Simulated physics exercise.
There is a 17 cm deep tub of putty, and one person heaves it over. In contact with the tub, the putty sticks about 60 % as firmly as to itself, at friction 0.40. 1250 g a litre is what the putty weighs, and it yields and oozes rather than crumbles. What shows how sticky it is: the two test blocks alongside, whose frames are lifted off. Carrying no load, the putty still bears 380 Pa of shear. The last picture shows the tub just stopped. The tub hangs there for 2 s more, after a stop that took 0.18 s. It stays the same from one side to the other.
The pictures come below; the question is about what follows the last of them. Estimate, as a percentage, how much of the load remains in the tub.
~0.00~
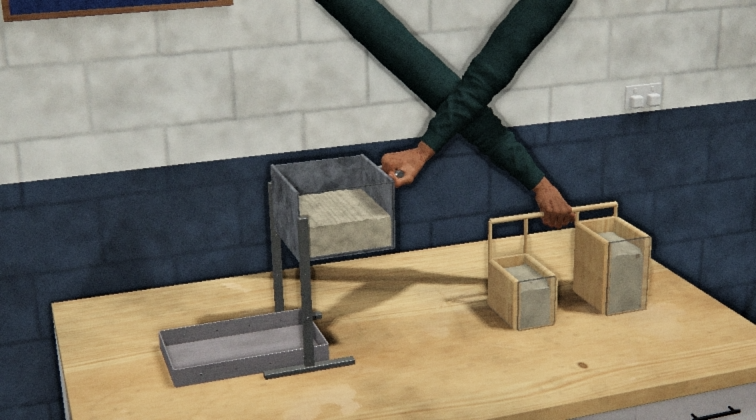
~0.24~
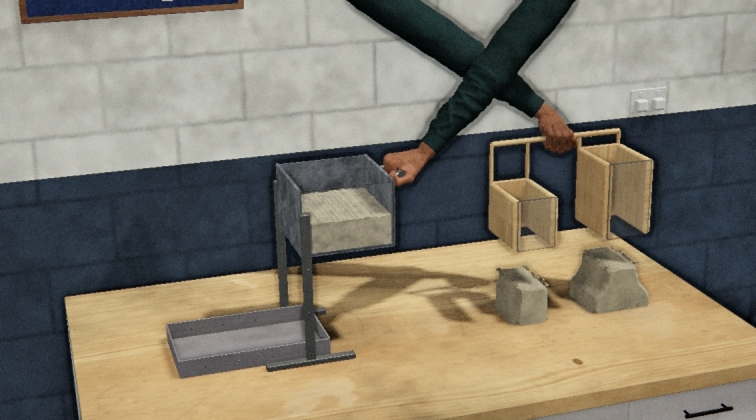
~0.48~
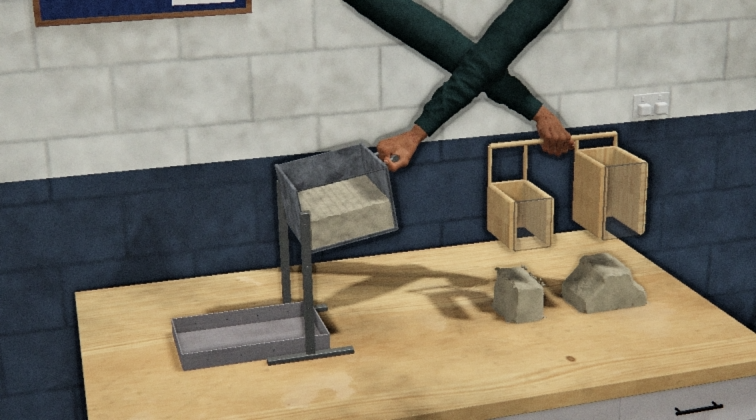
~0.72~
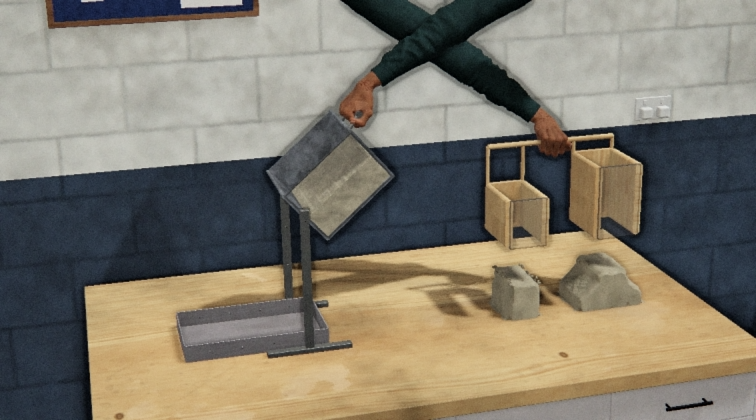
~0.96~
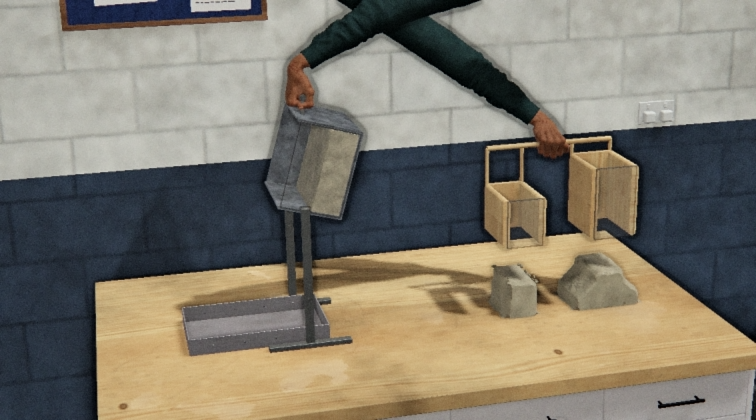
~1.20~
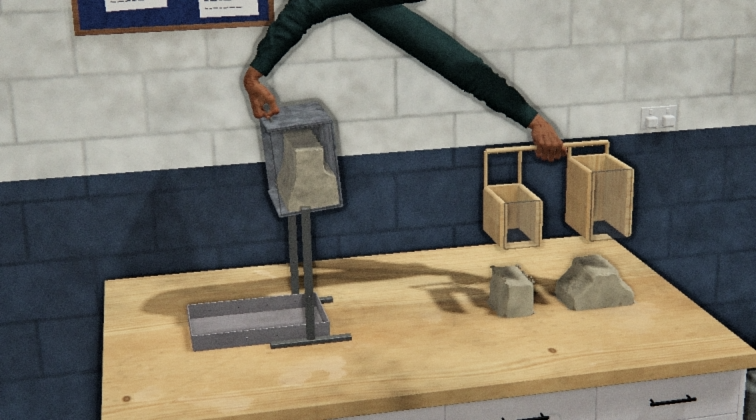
I would say about 51 per cent remains in the tub.
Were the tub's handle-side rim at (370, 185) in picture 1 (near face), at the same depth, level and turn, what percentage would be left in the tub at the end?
That would leave about 85 % in the tub.
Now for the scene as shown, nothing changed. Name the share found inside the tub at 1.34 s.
Around 85 per cent.
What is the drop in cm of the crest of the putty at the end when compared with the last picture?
10 cm.
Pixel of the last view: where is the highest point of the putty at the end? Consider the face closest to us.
Somewhere near (322, 182) in the last view.
After 1.34 s, the tub is at 95 degrees and holds 87 %.
After 1.51 s, the tub is at 95 degrees and holds 54 %.
After 1.68 s, the tub is at 95 degrees and holds 51 %.
After 1.85 s, the tub is at 95 degrees and holds 51 %.
After 3.20 s, the tub is at 95 degrees and holds 51 %.
